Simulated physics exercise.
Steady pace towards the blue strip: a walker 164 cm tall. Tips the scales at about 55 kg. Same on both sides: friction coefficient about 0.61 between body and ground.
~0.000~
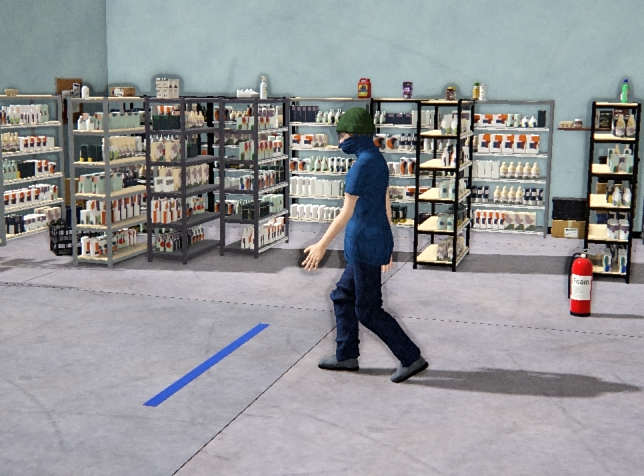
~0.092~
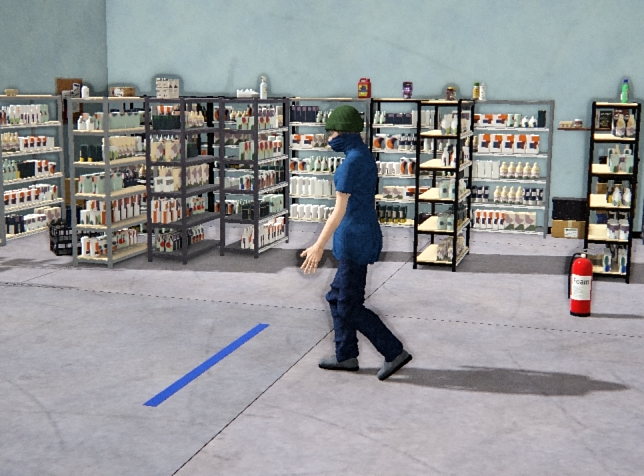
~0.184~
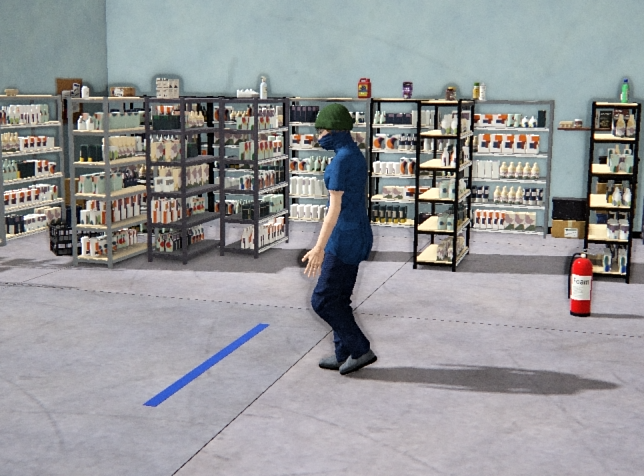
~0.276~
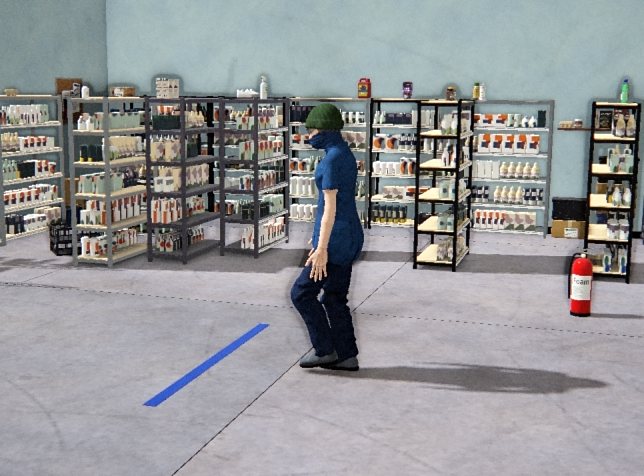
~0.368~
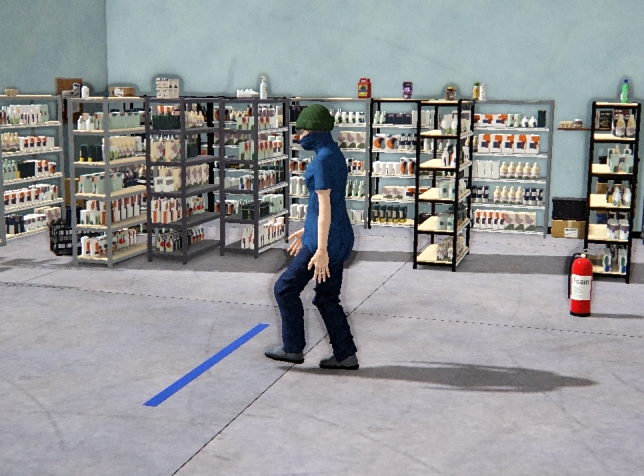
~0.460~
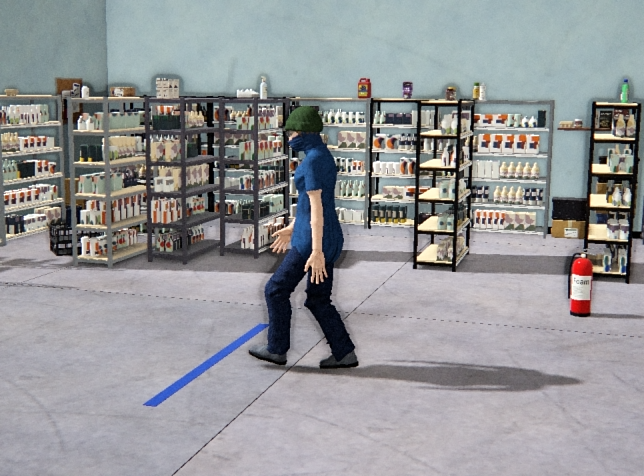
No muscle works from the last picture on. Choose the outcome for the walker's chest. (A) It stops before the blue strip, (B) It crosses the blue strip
(A) It stops before the blue strip.
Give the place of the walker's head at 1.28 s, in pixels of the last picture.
The head should be near (189, 347).
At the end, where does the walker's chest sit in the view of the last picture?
Somewhere close to (212, 369).
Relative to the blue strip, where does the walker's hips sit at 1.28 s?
Some 50 cm short of it.
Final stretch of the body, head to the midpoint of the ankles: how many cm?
It ends up about 70 cm from head to the midpoint of the ankles.
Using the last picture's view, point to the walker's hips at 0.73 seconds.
Roughly (291, 281).
After 0.73 s the walker's chest is 46 cm short of the blue strip, near (285, 226) in the last picture's view.
After 0.98 s the walker's chest is 34 cm short of the blue strip, near (260, 288) in the last picture's view.
After 1.28 s the walker's chest is 22 cm short of the blue strip, near (227, 333) in the last picture's view; the walker's hips 52 cm short of the blue strip.
Final state at 3.3 s, walker's hips stop short of the blue strip; walker's chest stops short of the blue strip.
